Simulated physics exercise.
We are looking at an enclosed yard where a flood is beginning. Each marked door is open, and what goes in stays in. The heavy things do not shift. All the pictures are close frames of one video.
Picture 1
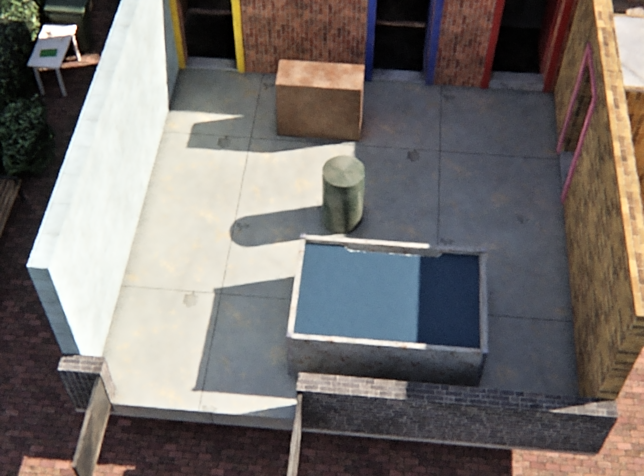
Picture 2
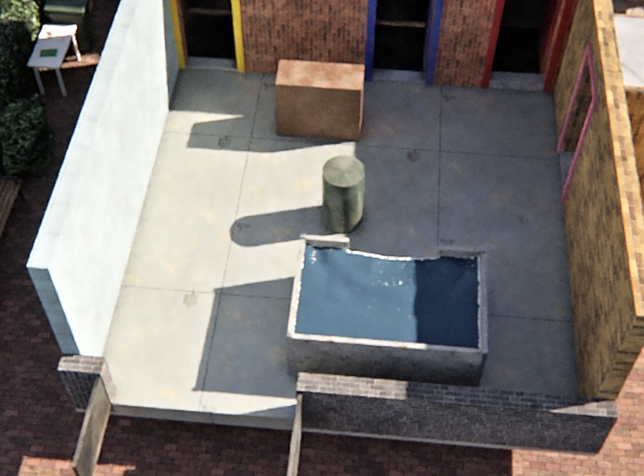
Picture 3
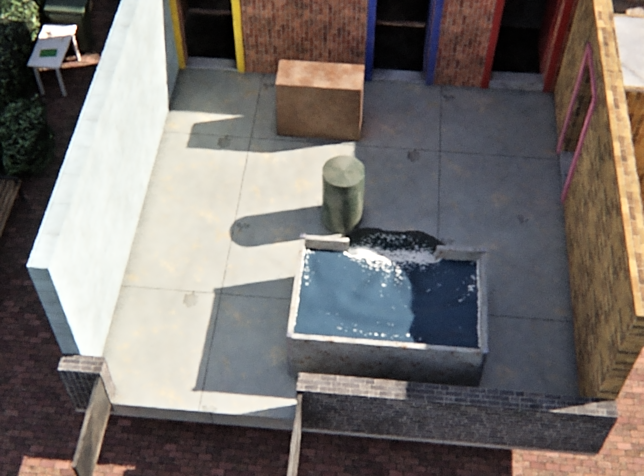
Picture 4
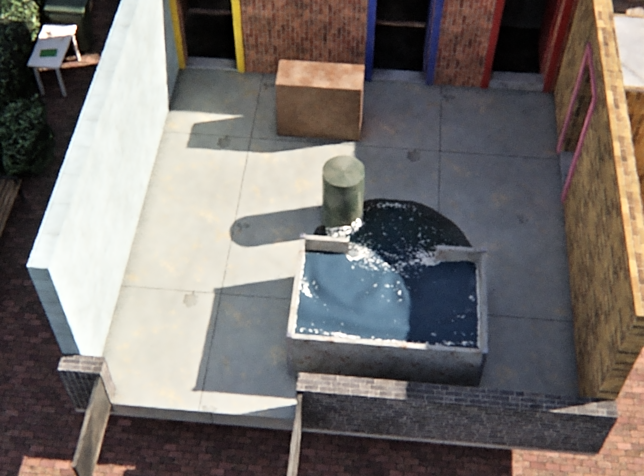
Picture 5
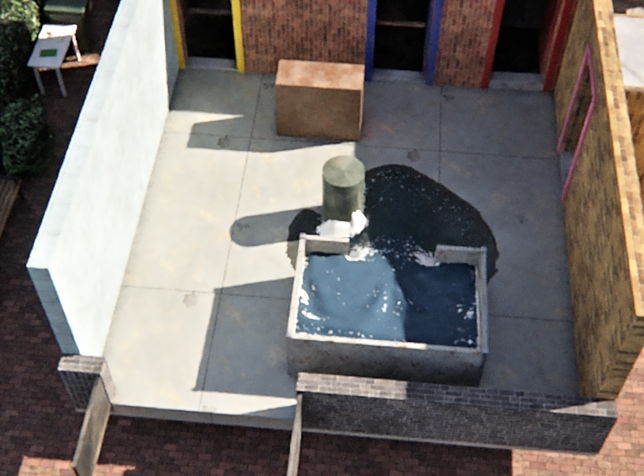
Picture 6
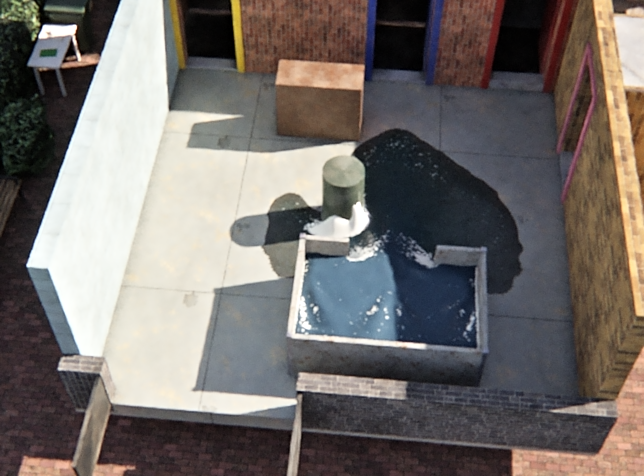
The clip shows a walled yard with an open tank of still blue water; the water turns choppy and pours through a gap on the far side, spreading in a dark pool around a green cylinder and across the paving.
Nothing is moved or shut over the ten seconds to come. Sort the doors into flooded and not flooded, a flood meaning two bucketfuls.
Sorted: Red door - flooded; pink door - flooded; yellow door - flooded; blue door - flooded.
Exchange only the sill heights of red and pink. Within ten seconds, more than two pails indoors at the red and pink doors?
Red: Exceeds the limit; pink: Falls short.
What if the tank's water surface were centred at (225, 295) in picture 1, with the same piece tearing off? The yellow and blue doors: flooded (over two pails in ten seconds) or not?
First the yellow door: It crosses the line. Then the blue door: It doesn't reach it.
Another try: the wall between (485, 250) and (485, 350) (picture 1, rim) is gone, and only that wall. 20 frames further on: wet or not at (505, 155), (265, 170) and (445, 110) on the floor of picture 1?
Point by point: Swamped, untouched and swamped.
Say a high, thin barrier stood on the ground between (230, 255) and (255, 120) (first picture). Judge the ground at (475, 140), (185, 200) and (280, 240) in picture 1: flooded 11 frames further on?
Taking the points in turn, they are inundated, high and dry and inundated.
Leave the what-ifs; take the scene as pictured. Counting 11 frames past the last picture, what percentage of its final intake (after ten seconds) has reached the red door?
I get 10 per cent.
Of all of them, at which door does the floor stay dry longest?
Result: The yellow door.
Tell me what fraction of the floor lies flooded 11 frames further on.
Around 60 percent.
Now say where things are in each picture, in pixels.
The first picture shows still water in the open tank at (389, 295).
In the second picture, water pours out on the open tank's far side and has run to a hidden place.
In the third picture, the front is at (432, 242), out from the gap on the open tank's far side.
In the fourth picture, water pours out on the open tank's far side and has run to (412, 205).
In the fifth picture, water pours out on the open tank's far side and has run to (402, 169).
In the sixth picture, the front is at (408, 135), out from the gap on the open tank's far side.
A moment on, water covers 40 % of the floor; the red door not reached, the pink door wet at the sill, nothing in, the yellow door not reached, the blue door over two buckets in.
Next, water covers 60 % of the floor; the red door under two buckets in, the pink door under two buckets in, the yellow door not reached, the blue door far over two buckets in.
Then, water covers 70 % of the floor; the red door over two buckets in, the pink door over two buckets in, the yellow door wet at the sill, nothing in, the blue door far over two buckets in.
Later, water covers 85 % of the floor; the red door far over two buckets in, the pink door over two buckets in, the yellow door under two buckets in, the blue door far over two buckets in.
In the end, water covers 95 % of the floor; the red door far over two buckets in, the pink door over two buckets in, the yellow door over two buckets in, the blue door far over two buckets in.
